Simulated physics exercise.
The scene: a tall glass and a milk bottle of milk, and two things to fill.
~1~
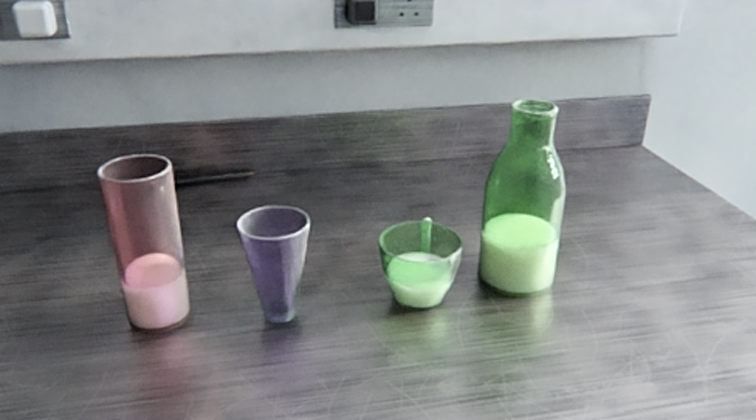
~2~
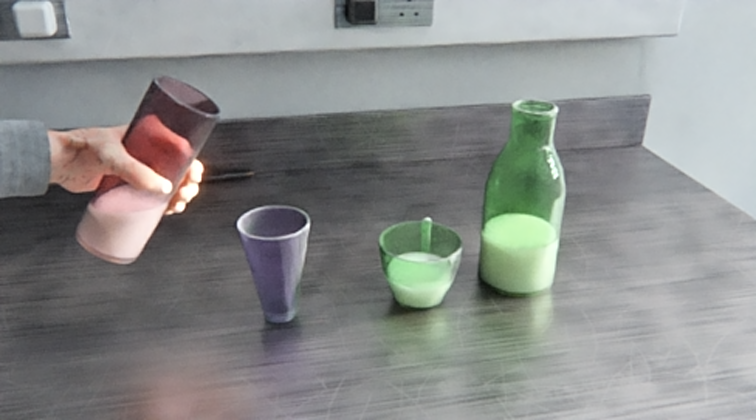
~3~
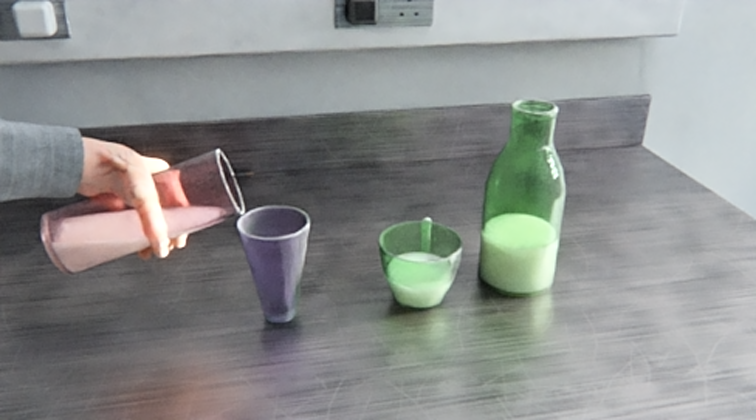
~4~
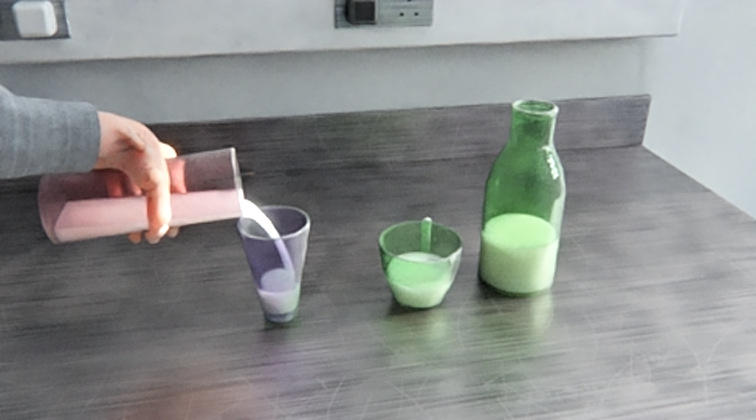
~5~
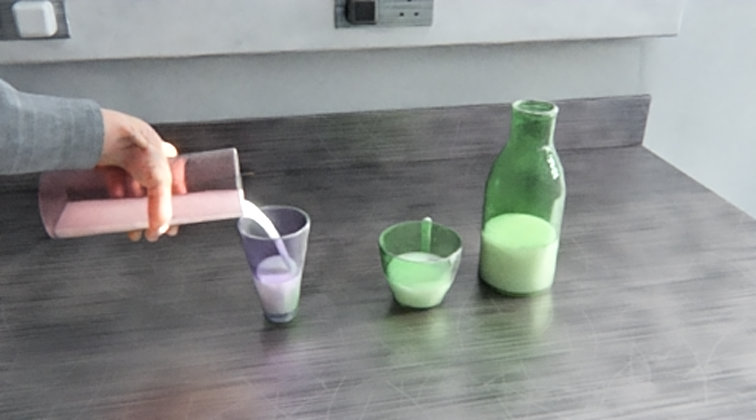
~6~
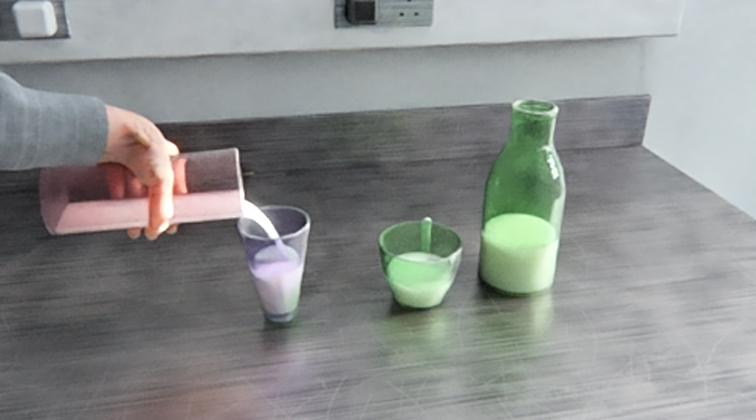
A hand lifts the tall pink glass, tilts it right, and pours milk into the purple glass.
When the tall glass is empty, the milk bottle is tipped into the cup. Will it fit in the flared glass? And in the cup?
The flared glass has room for it and the cup overflows.
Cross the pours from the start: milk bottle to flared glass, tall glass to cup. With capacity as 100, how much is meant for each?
In turn 150 and 80 per cent.
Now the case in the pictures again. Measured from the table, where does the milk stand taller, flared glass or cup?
It is the flared glass on the left.
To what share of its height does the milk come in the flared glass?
Some 80 per cent.
A moment on, the flared glass is about two thirds full.
Further on, the flared glass is about three quarters full.
When it is over, the flared glass is about three quarters full; the cup is full to the brim and overflowed.
